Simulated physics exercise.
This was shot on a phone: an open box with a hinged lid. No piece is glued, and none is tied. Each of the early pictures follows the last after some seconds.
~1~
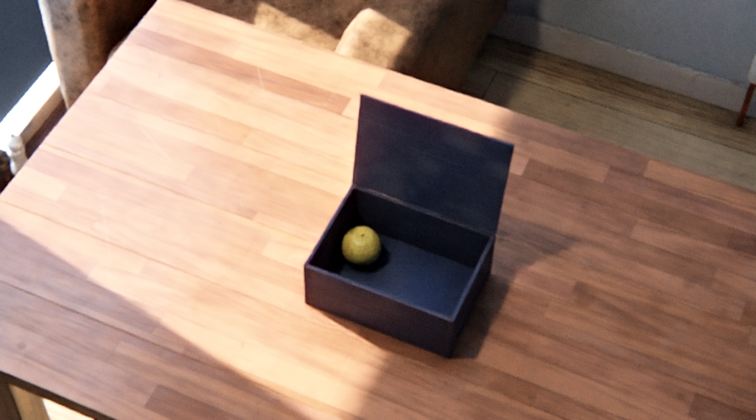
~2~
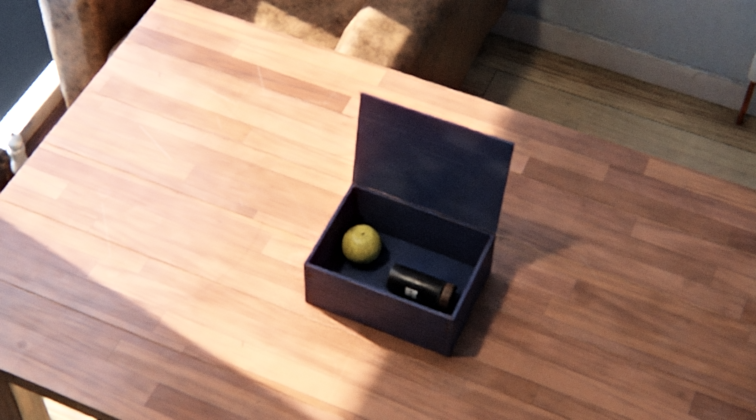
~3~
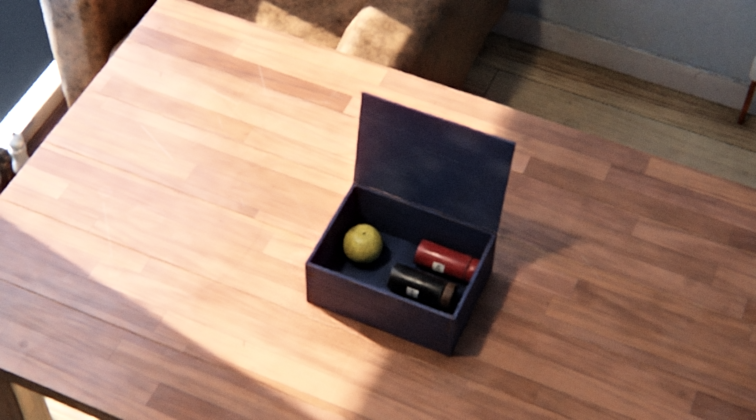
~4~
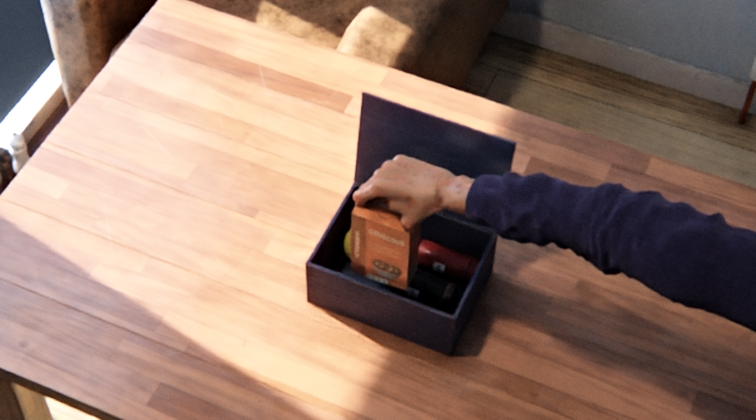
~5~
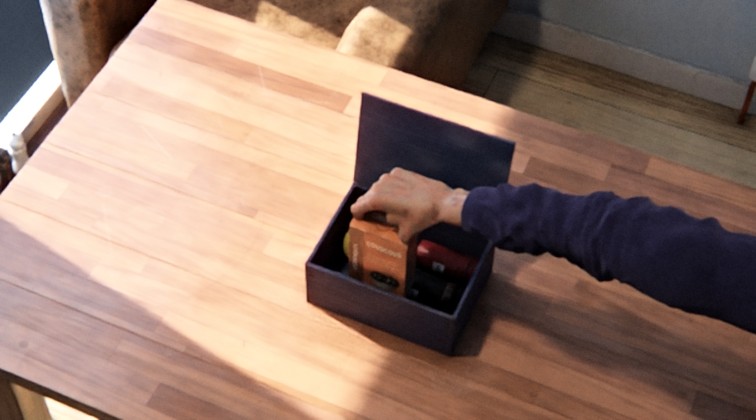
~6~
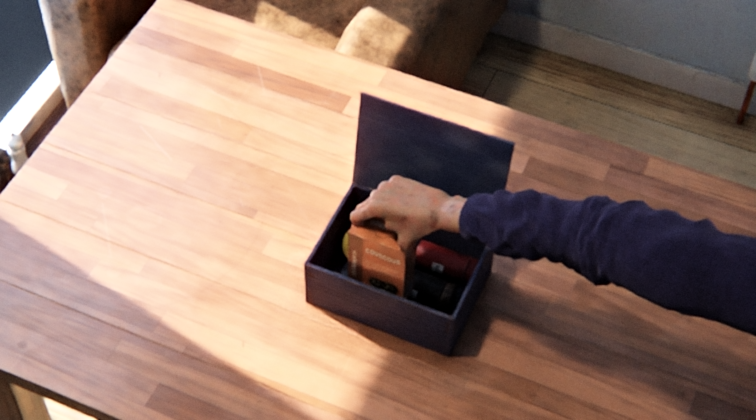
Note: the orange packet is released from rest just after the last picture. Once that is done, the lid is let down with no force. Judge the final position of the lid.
The lid finishes raised off the rim.
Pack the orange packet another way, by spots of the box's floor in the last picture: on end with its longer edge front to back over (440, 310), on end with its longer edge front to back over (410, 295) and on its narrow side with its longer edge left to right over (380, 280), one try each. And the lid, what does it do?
Attempt one, it is left gaping; attempt two, it is left gaping; attempt three, it is left gaping.
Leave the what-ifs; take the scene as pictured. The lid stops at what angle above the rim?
I'd say roughly 25 degrees above the rim.
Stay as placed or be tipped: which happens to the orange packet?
At the finish the orange packet holds its orientation.
Then, 0.50 s past the last view, orange packet displaced a little near (380, 281).
Then, 1.30 s past the last view, lid 77° above the rim; orange packet displaced a little near (380, 281); black shaker displaced a little.
Then, 1.70 s past the last view, lid 54° above the rim; orange packet displaced a little near (380, 281); black shaker displaced a little.
Then, 2.00 s past the last view, lid 34° above the rim; orange packet displaced a little near (380, 281); black shaker displaced a little.
Finally, lid 23° above the rim; moved from the start, orange packet; the other 3 still in place. Final places as the last picture's camera would see them, orange packet near (380, 281).
